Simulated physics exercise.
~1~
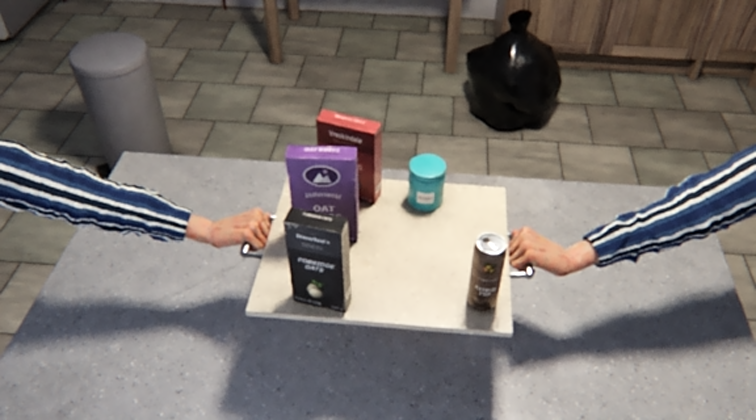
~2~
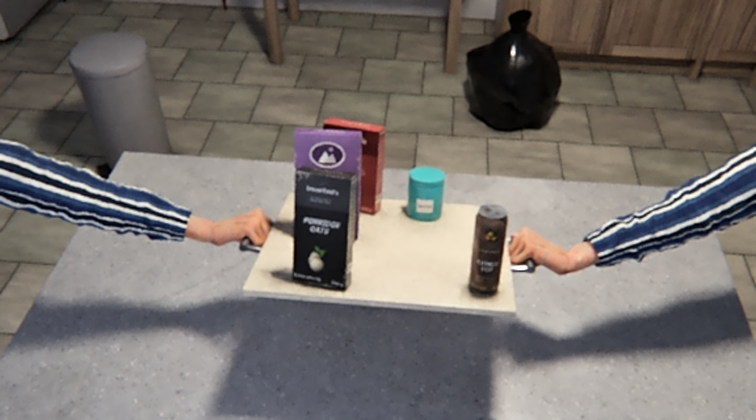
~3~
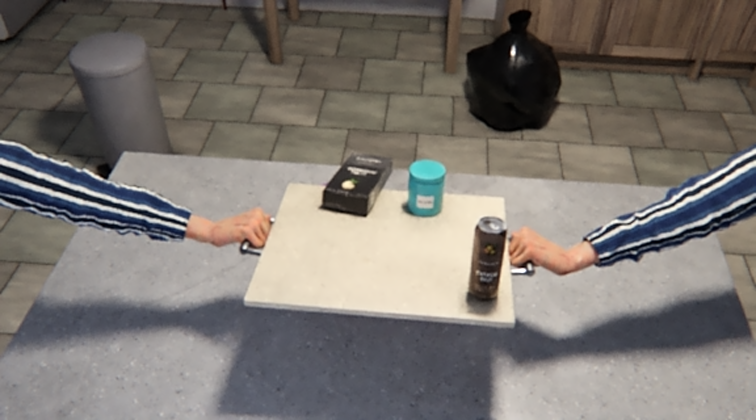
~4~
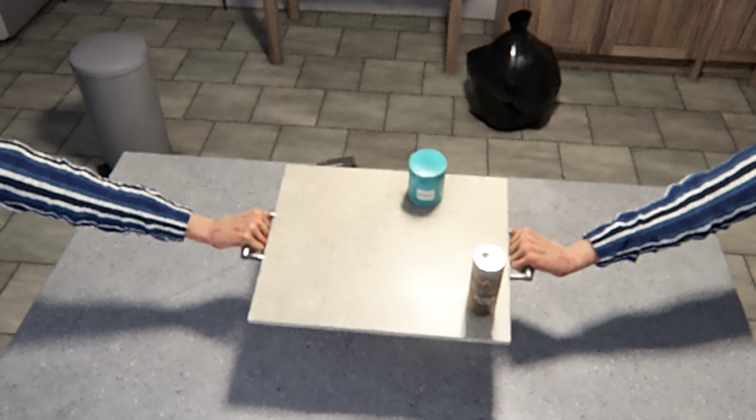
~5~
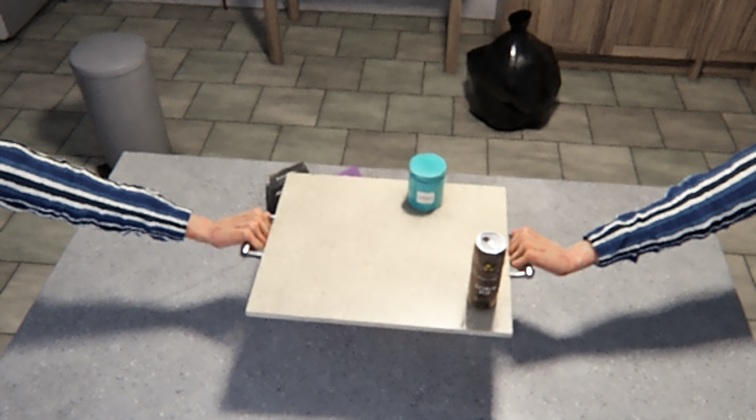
In a kitchen with a tiled floor, two hands in striped sleeves hold a flat, rimless tray above a grey table, with a red, a purple and a black packet, a turquoise jar and a brown can standing on it. The tray tips so its far edge drops, and the packets lean away. The red and purple packets vanish from the tray while the black one lies on its side near the far edge. The black packet then goes over that edge as the tray tilts back toward the viewer. Finally the tray settles, the jar and can still upright, with the black and purple packets partly visible beyond it.
